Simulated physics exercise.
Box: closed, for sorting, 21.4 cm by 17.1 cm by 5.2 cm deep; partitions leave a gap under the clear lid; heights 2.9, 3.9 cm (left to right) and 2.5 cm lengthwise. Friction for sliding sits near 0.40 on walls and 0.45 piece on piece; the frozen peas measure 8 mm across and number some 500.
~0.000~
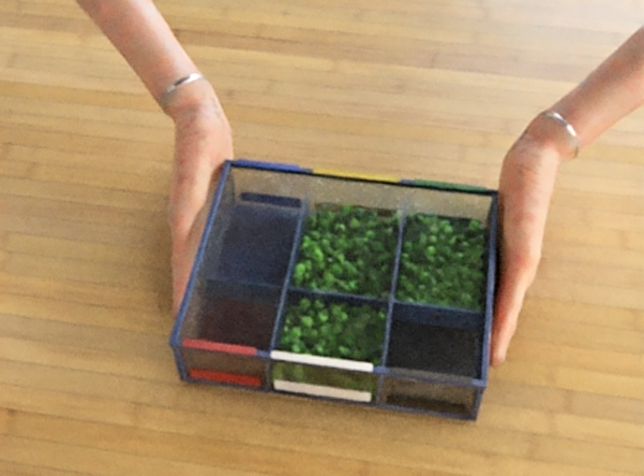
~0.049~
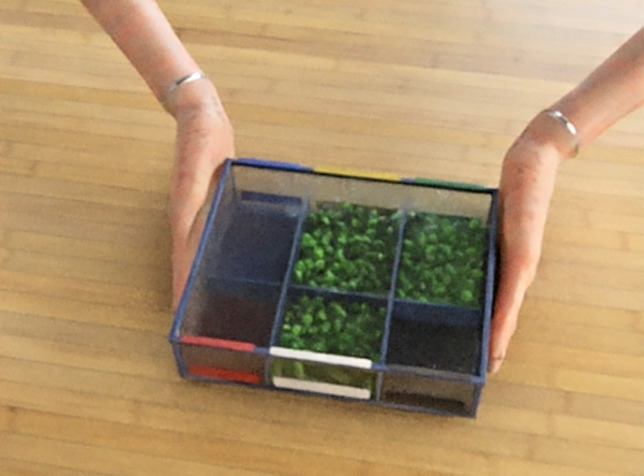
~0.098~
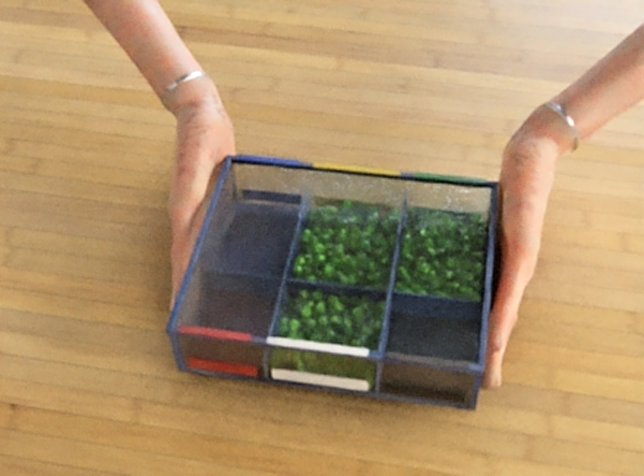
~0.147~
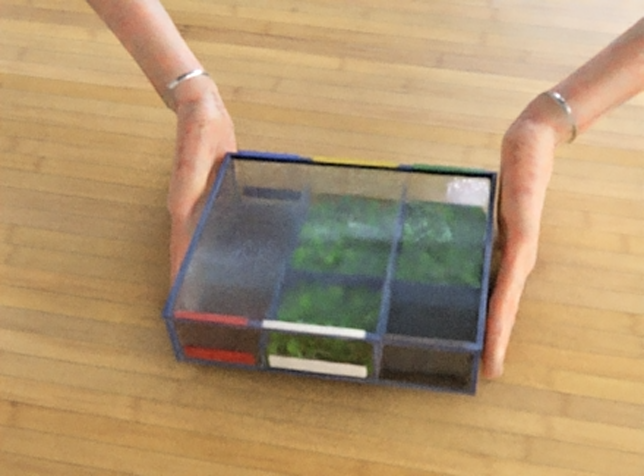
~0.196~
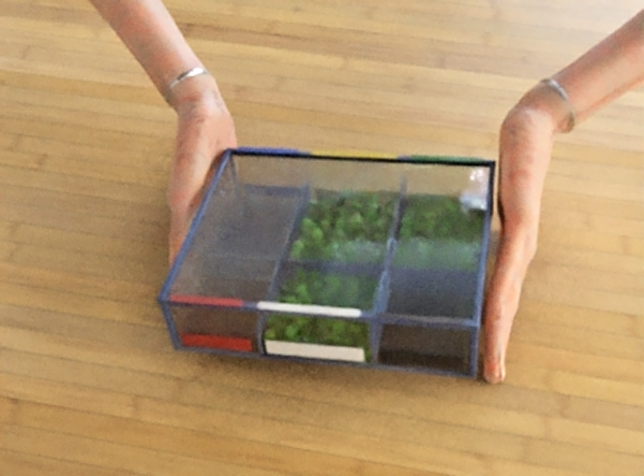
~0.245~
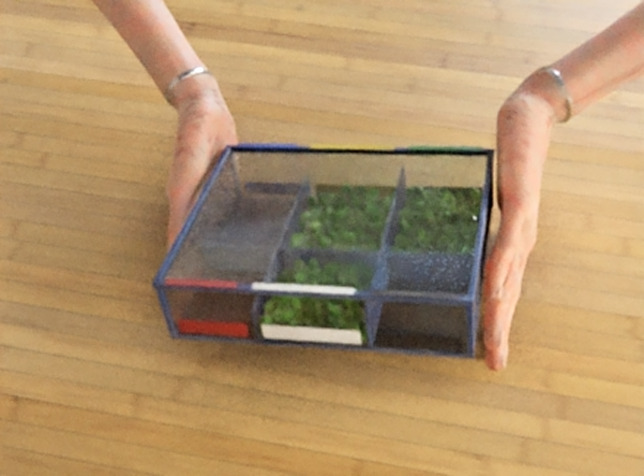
On a pale wooden surface, two hands held a clear-lidded, divided box by its sides and steadily tilted it, raising the near edge a little, while small green pieces stayed in three of its compartments.
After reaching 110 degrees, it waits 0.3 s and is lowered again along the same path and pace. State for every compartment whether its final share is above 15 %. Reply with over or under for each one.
Red compartment: Under, blue compartment: Over, green compartment: Over, yellow compartment: Over, white compartment: Under, black compartment: Under.
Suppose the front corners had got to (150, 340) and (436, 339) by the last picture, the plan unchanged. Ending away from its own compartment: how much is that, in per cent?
About 80 %.
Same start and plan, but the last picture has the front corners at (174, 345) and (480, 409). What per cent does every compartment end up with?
Result - red: 0 %; blue: 0 %; green: 0 %; yellow: 0 %; white: 55 %; black: 45 %.
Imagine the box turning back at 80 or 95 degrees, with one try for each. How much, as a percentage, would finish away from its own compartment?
30 % and 40 %.
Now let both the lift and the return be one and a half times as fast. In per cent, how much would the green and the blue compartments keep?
The green compartment would end with 30 per cent and the blue one with 40 per cent.
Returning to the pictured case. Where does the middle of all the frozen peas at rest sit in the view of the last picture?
Close to pixel (337, 230).
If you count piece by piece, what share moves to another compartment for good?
The answer is close to 45 percent.
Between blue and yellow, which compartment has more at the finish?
That would be the blue compartment.
After 1.50 s, tilt 110 degrees; blue 35 %, green 35 %, yellow 30 %.
After 2.33 s, tilt 56 degrees; blue 40 %, green 35 %, yellow 30 %.
After 3.18 s, tilt 0 degrees; blue 40 %, green 35 %, yellow 30 %.
By 3.7 s all is still; red 0 %, blue 40 %, green 35 %, yellow 30 %, white 0 %, black 0 %.
